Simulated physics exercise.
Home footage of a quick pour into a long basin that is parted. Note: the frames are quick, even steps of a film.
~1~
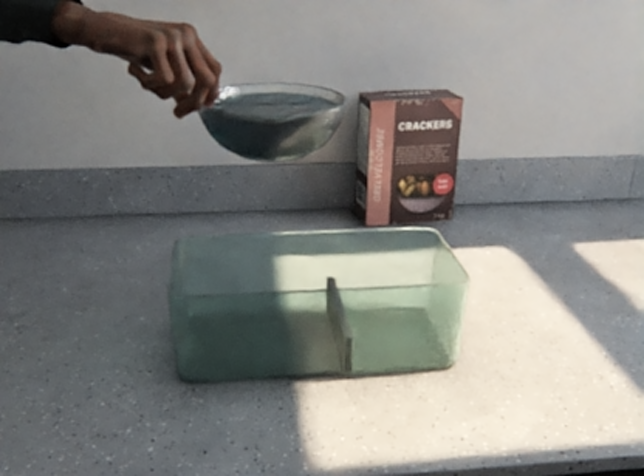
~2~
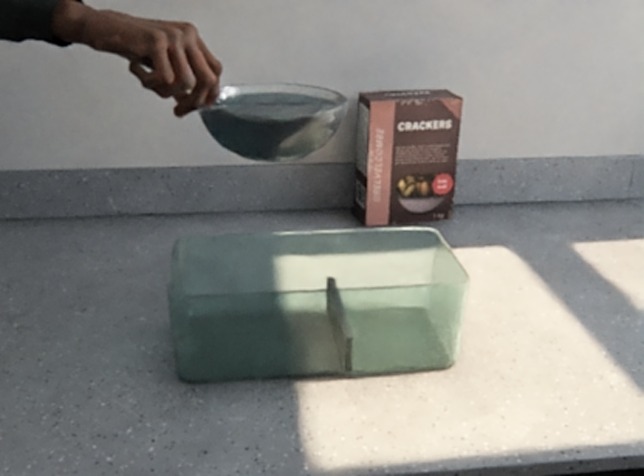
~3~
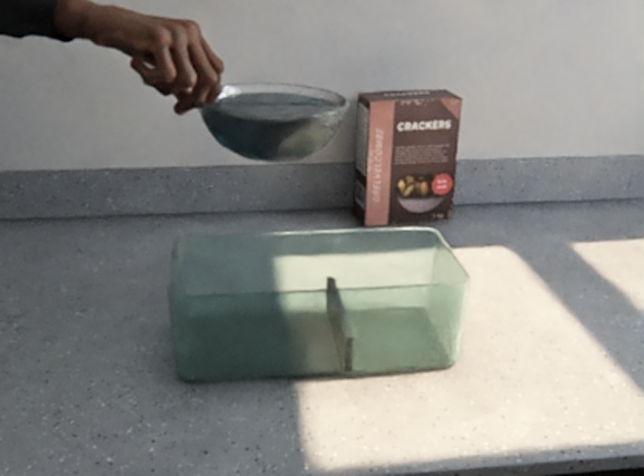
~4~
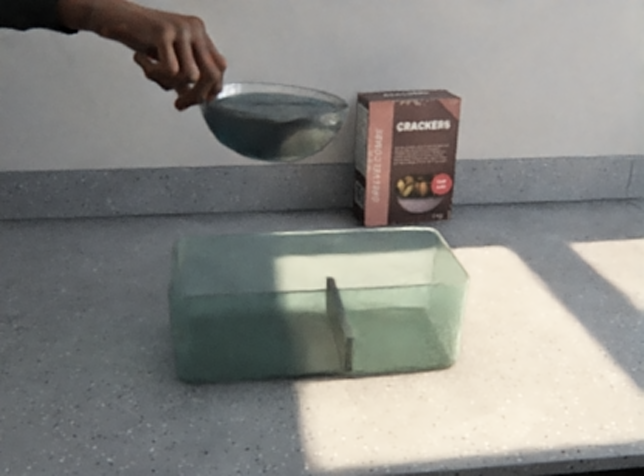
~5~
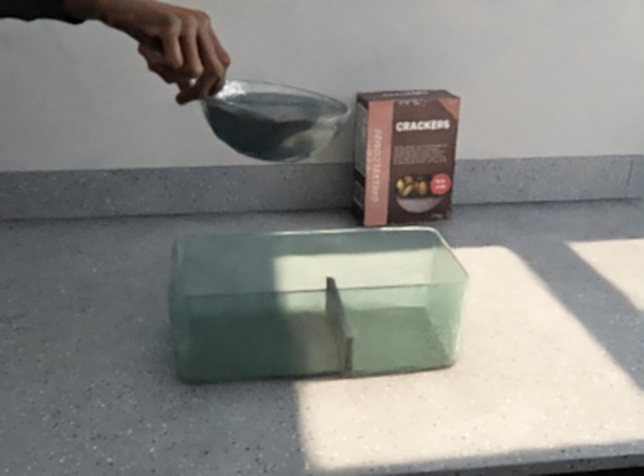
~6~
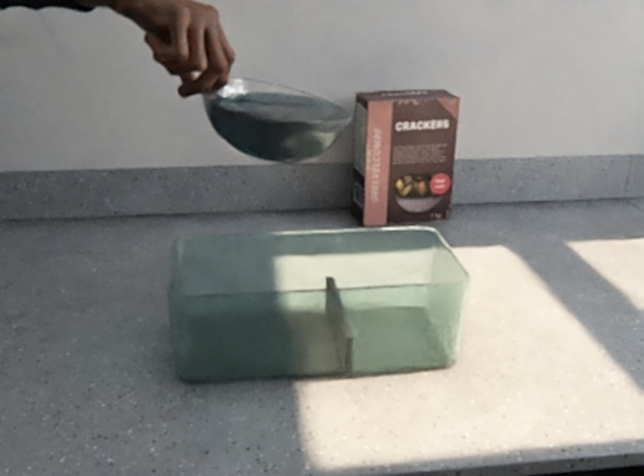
A hand slowly tilts a glass bowl rightward above a divided green basin.
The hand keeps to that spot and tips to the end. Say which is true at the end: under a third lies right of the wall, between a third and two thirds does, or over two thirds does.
Beyond two thirds.
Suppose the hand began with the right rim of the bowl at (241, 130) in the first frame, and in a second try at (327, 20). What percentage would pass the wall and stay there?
You'd see around 5 per cent, and then around 80 per cent.
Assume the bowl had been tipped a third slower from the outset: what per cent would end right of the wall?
About 90 %.
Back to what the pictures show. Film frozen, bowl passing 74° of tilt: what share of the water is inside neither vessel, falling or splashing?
Around 55 in a hundred, more or less.
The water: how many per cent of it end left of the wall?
Around 15 %.
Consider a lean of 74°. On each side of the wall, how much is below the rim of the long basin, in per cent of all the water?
Left part: Around 0 %. Right part: Around 25 %.
A moment on, the bowl is tipped part way and 21 per cent is still to pour, 0 is left of the wall and 25 right of it.
Next, the bowl is tipped right over and 0 per cent is still to pour, 10 is left of the wall and 84 right of it.
Then the bowl is tipped right over and 0 per cent is still to pour, 14 is left of the wall and 83 right of it.
Later the bowl is tipped right over and 0 per cent is still to pour, 14 is left of the wall and 83 right of it.
Finally, 14 per cent lies left of the wall, 83 right of it and 3 outside.
